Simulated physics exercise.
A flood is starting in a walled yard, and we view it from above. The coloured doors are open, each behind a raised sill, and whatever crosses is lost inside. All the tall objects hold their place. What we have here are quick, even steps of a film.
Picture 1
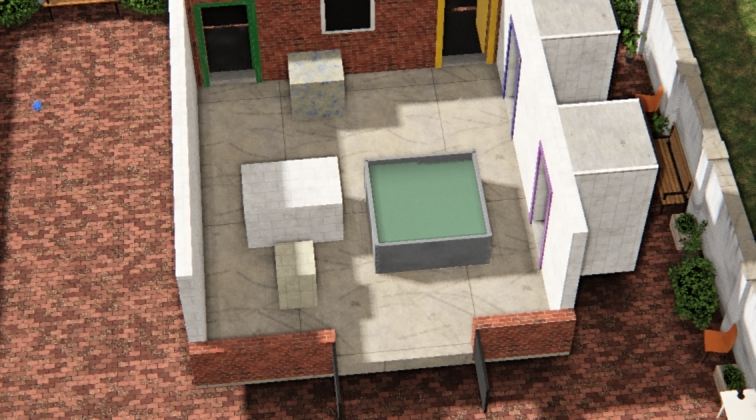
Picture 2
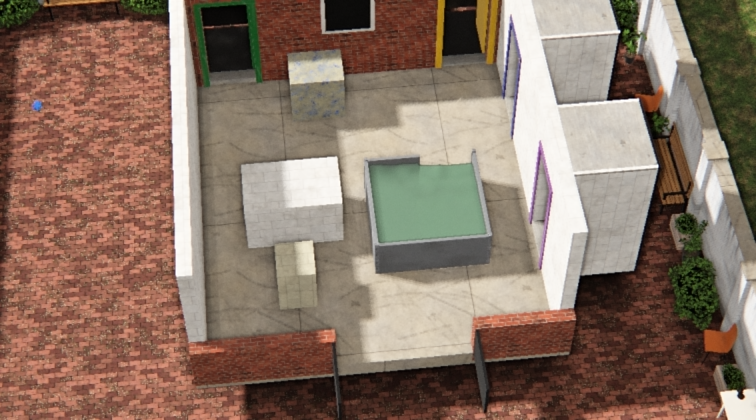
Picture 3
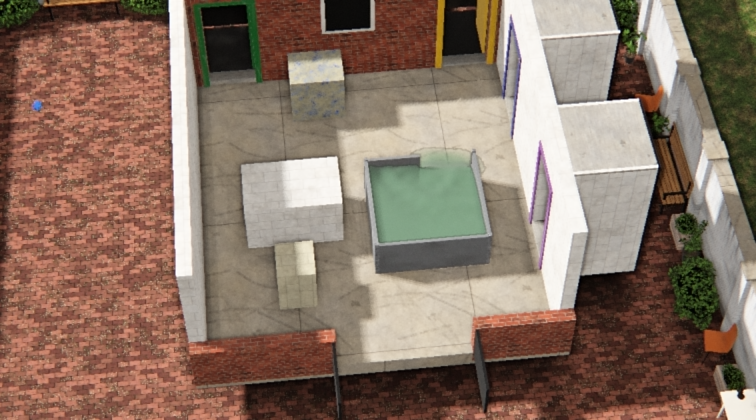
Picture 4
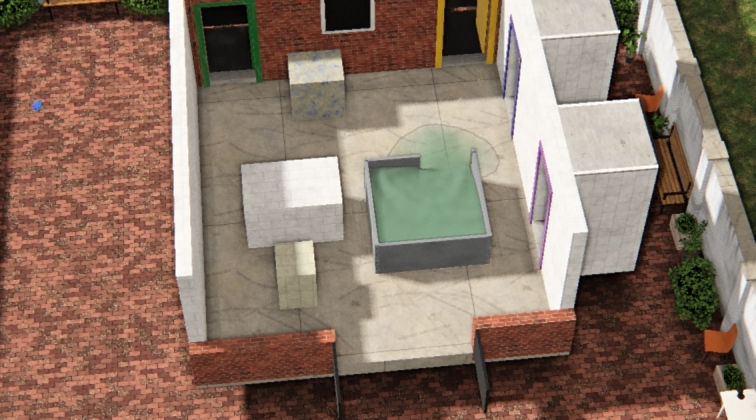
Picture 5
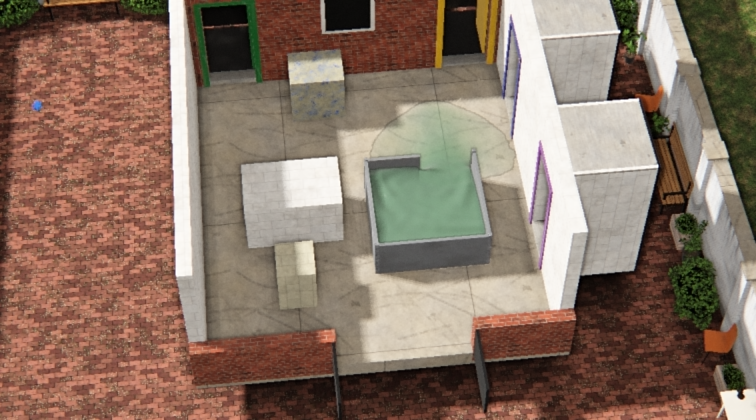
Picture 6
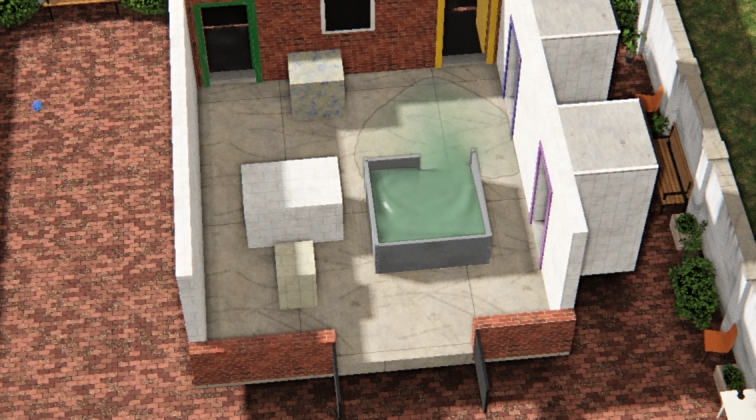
At the start, still green water fills an open grey tank in a walled yard with pale blocks and coloured door surrounds, seen from above. Then a gap appears in the tank's far side, and water pours out through it, spreading in a widening, rounded sheet across the paving toward the back wall.
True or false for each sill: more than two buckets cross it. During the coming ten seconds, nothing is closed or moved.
Purple door - false; yellow door - true; green door - false; blue door - true.
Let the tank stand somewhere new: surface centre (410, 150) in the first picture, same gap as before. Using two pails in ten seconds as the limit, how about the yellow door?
Yellow exceeds the threshold.
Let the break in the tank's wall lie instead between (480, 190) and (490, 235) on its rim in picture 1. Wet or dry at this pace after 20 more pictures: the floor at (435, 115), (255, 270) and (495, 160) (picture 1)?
Submerged, unwetted, submerged.
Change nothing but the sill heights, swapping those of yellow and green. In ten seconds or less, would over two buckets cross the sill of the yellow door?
My answer is that the yellow door overshoots.
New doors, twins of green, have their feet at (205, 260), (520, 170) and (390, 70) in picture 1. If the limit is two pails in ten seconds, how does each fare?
Each in turn, the new doors: Remains within bounds, remains within bounds, breaks the limit.
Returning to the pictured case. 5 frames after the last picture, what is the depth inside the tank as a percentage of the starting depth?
68 percent or so.
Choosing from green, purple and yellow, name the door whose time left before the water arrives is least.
My pick for first is the one in yellow.
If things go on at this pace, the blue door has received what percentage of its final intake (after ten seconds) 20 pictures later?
Around 60 percent.
A moment on, water covers 25 % of the floor; the purple door not reached, the yellow door over two buckets in, the green door not reached, the blue door under two buckets in.
Next, water covers 30 % of the floor; the purple door not reached, the yellow door far over two buckets in, the green door not reached, the blue door over two buckets in.
Then, water covers 35 % of the floor; the purple door not reached, the yellow door far over two buckets in, the green door wet at the sill, nothing in, the blue door over two buckets in.
Later, water covers 60 % of the floor; the purple door not reached, the yellow door far over two buckets in, the green door wet at the sill, nothing in, the blue door far over two buckets in.
In the end, water covers 85 % of the floor; the purple door wet at the sill, nothing in, the yellow door far over two buckets in, the green door wet at the sill, nothing in, the blue door far over two buckets in.
